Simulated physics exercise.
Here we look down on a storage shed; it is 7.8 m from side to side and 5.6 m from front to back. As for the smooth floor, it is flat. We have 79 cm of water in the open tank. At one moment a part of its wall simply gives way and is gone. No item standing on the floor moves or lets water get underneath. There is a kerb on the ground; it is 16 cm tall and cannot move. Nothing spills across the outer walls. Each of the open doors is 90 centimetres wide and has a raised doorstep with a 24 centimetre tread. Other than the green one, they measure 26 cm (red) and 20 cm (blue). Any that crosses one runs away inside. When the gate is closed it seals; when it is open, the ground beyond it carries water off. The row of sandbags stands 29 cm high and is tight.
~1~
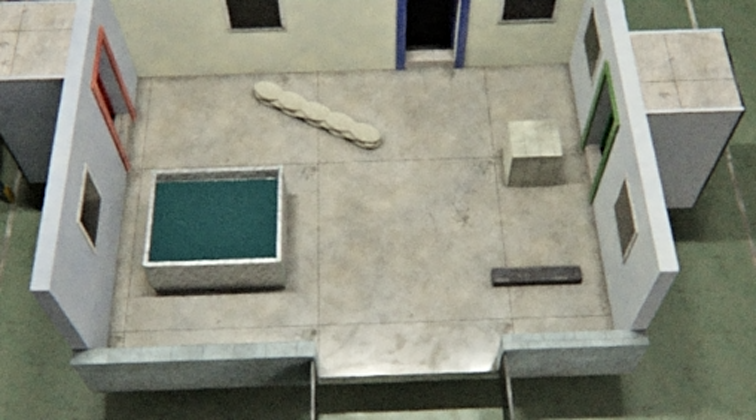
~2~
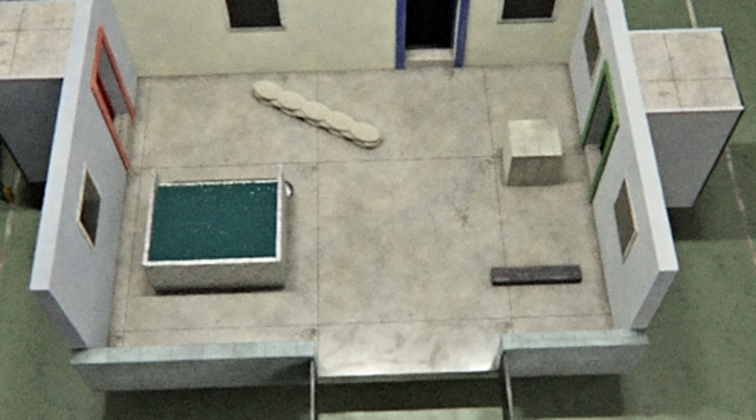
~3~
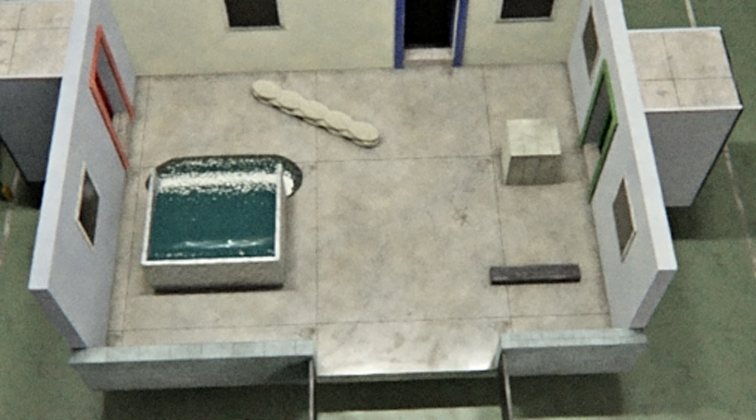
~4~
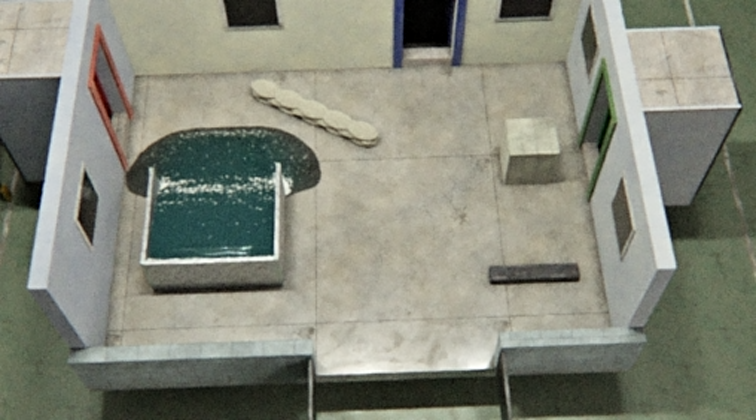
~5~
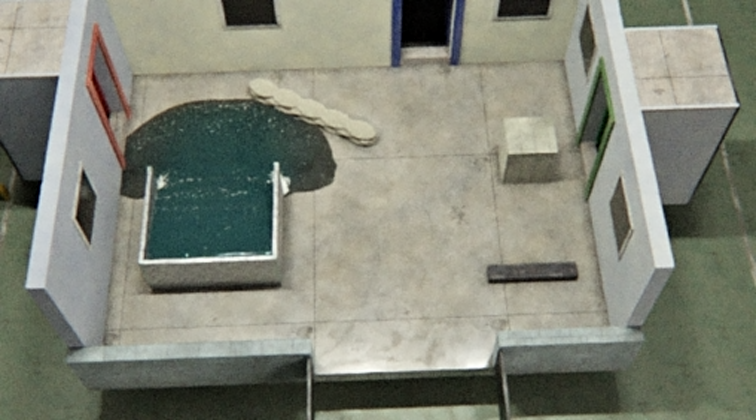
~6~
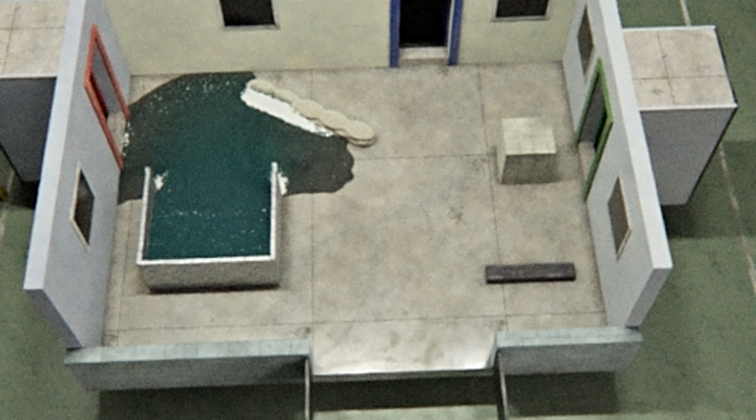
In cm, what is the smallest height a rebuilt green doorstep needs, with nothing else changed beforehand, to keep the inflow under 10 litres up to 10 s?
Close to 5 cm is just enough.
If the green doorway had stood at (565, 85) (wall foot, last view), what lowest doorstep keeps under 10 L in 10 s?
You'd want it roughly 10.0 cm high.
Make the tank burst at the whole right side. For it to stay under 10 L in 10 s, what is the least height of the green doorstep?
Some 19 cm.
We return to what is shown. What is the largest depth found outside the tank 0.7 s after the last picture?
53 cm.
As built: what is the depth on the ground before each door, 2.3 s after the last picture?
In cm - red: 23, blue: 4, green: 0.
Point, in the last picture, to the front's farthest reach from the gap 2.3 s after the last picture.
The farthest wet point sits near (531, 61) in the last view.
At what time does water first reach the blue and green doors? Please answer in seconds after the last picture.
Times: Blue = 1.4 s, green = 3.4 s.
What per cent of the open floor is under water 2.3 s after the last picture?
About 50 per cent.
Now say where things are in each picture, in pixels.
Still water, 79 cm deep, in the open tank at (216, 217); the green door at (599, 139) is dry, in the first frame.
Water pours out on the far side and has run 0.2 m, to a hidden place; about 10 cm deep outside, 79 cm at the back, in the second frame.
Water pours out on the far side and has run 0.8 m, to (208, 159); about 13 cm deep outside, 73 cm at the back, in the third frame.
The gap is on the far side, the front 1.3 m out at (181, 134); the back of the open tank holds 67 cm, in the fourth frame.
The gap is on the far side, the front 1.9 m out at (198, 105); the back of the open tank holds 67 cm, in the fifth frame.
Water pours out on the far side and has run 2.6 m, to (195, 76); about 8 cm deep outside, 59 cm at the back; the green door at (592, 136), 6.1 m from the gap, is still 4.1 m from the nearest water, in the sixth frame.
Then, 0.7 s after the last picture water covers 25 % of the floor, deepest (53 cm) near (222, 72); it has not reached the green door.
Then, 2.3 s after the last picture water covers 50 % of the floor, deepest (30 cm) near (142, 75); it has not reached the green door.
Then, 9.3 s after the last picture water covers 95 % of the floor, deepest (12 cm) near (201, 89); 6 cm at the green door, 0 litres in over its 16 cm doorstep.
At the green door as built, the water peaked near 8 cm, 4.5 s after the last picture.
Run again over the same 10 s with other heights there, 16 litres in over 4 cm, 7 litres over 5.5 cm. The limit of 10 litres is kept from about 5 cm up.
